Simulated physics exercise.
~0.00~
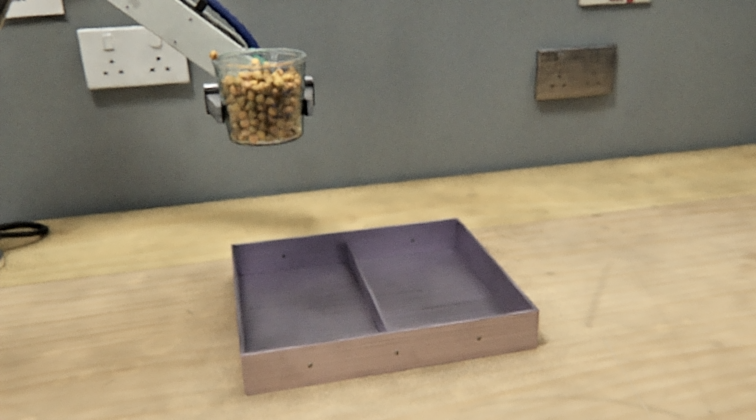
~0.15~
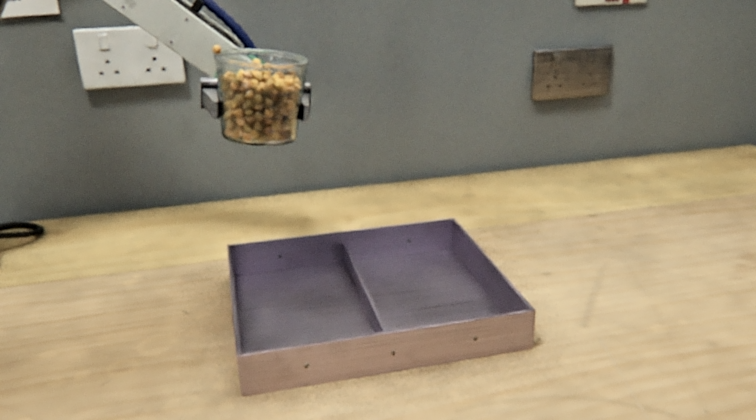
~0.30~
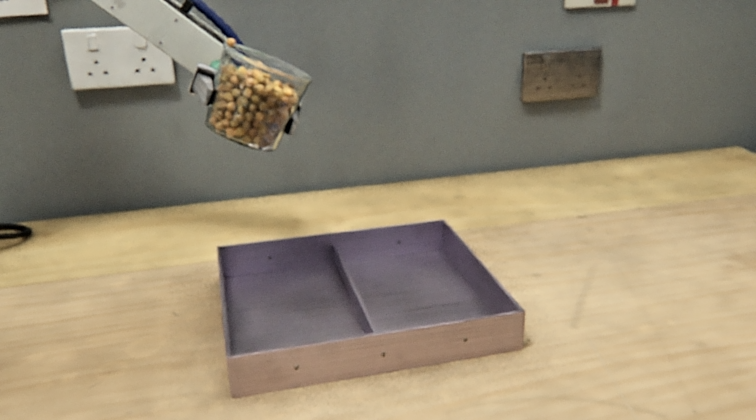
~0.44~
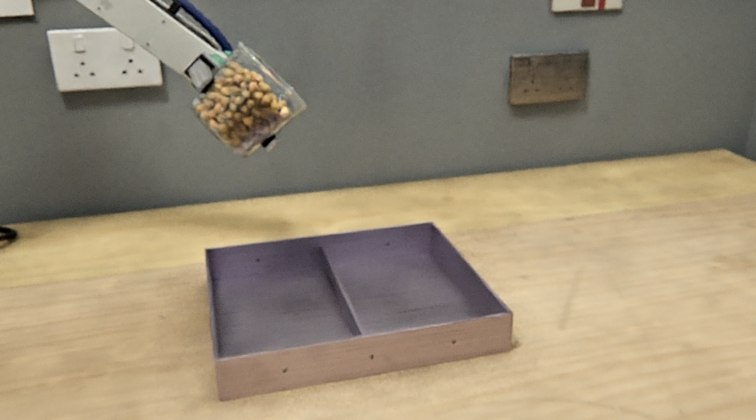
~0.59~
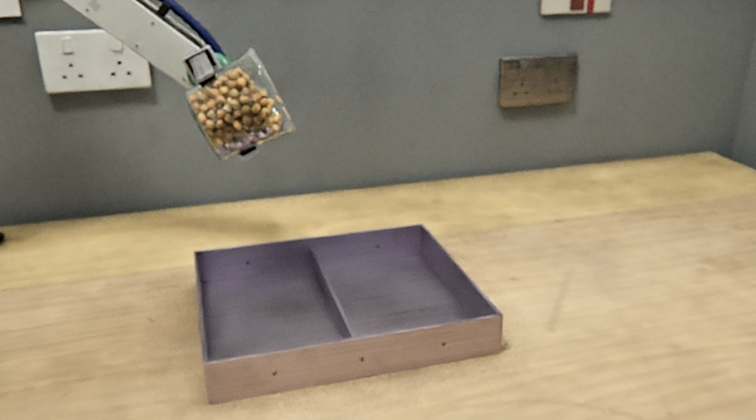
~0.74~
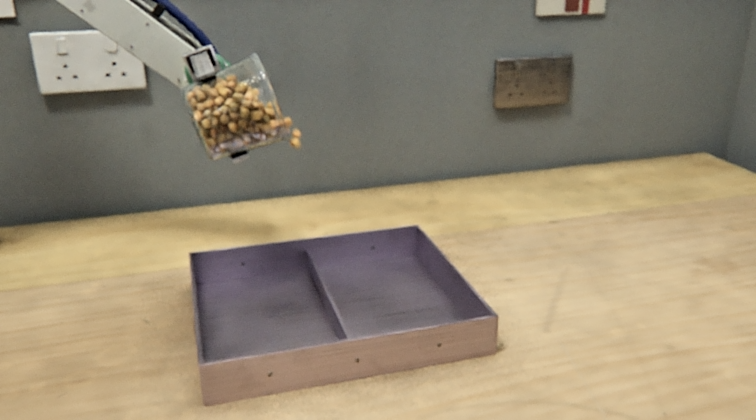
On a wooden tabletop, a robot arm tilting a clear cup of chickpeas rightward above a divided tray, the first few leaving the rim.
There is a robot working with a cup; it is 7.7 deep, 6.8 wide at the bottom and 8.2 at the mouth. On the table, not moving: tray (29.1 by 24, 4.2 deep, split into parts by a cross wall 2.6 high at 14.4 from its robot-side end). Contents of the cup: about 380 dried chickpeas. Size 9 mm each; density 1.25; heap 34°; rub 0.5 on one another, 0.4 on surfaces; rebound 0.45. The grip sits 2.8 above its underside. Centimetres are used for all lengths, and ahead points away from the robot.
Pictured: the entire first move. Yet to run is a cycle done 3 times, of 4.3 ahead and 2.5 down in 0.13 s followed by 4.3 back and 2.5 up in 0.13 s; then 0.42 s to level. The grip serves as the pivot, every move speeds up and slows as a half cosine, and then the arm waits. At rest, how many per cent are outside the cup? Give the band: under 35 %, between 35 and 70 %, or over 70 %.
Band: Between 35 and 70 %.
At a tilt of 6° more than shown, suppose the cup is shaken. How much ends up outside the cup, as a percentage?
I'd put it at around 75 per cent.
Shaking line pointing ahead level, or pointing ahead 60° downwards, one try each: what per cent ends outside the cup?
Try one gives about 85 in a hundred, try two about 35 in a hundred.
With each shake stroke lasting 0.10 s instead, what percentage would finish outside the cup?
It would be some 65 %.
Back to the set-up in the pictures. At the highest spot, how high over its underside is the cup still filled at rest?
The top sits some 5.5 cm up.
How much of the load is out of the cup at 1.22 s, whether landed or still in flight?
Around 45 percent at that moment.
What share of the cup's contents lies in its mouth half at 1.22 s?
Roughly 60 per cent.
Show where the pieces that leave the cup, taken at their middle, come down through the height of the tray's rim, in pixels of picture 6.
(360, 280).
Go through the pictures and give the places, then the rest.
In the first picture, cup middle at (263, 98), level; upper third of the load around (261, 82), from x 215 to 295, top at y 55; 378 in the cup.
In the second picture, cup middle at (261, 99), tilted 7° forward; upper third of the load around (259, 81), from x 215 to 295, top at y 50.
In the third picture, cup middle at (254, 100), tilted 25° forward; upper third of the load around (250, 84), from x 215 to 295, top at y 40.
In the fourth picture, cup middle at (246, 104), tilted 48° forward; upper third of the load around (242, 88), from x 200 to 285, top at y 65.
In the fifth picture, cup middle at (237, 109), tilted 66° forward; upper third of the load around (233, 93), from x 195 to 285, top at y 70.
In the sixth picture, cup middle at (233, 112), tilted 73° forward; upper third of the load around (225, 98), from x 190 to 295, top at y 80; 376 in the cup, 2 in flight or on a rim.
By 1.22 s, tilted 73° forward, highest piece 25 above the table; 212 in the cup, 114 in the far-side part, 13 in the robot-side part, 39 in flight or on a rim.
By 1.70 s, tilted 45° forward, highest piece 26 above the table; 176 in the far-side part, 142 in the cup, 54 in the robot-side part, 1 on the table or floor, 5 in flight or on a rim.
By 2.14 s, level, highest piece 28 above the table; 179 in the far-side part, 141 in the cup, 57 in the robot-side part, 1 on the table or floor.
By 3.19 s, level, highest piece 28 above the table; 179 in the far-side part, 141 in the cup, 57 in the robot-side part, 1 on the table or floor.
Final count, 179 in the far-side part, 141 in the cup, 57 in the robot-side part, 1 on the table or floor. That is 63 % outside the cup.
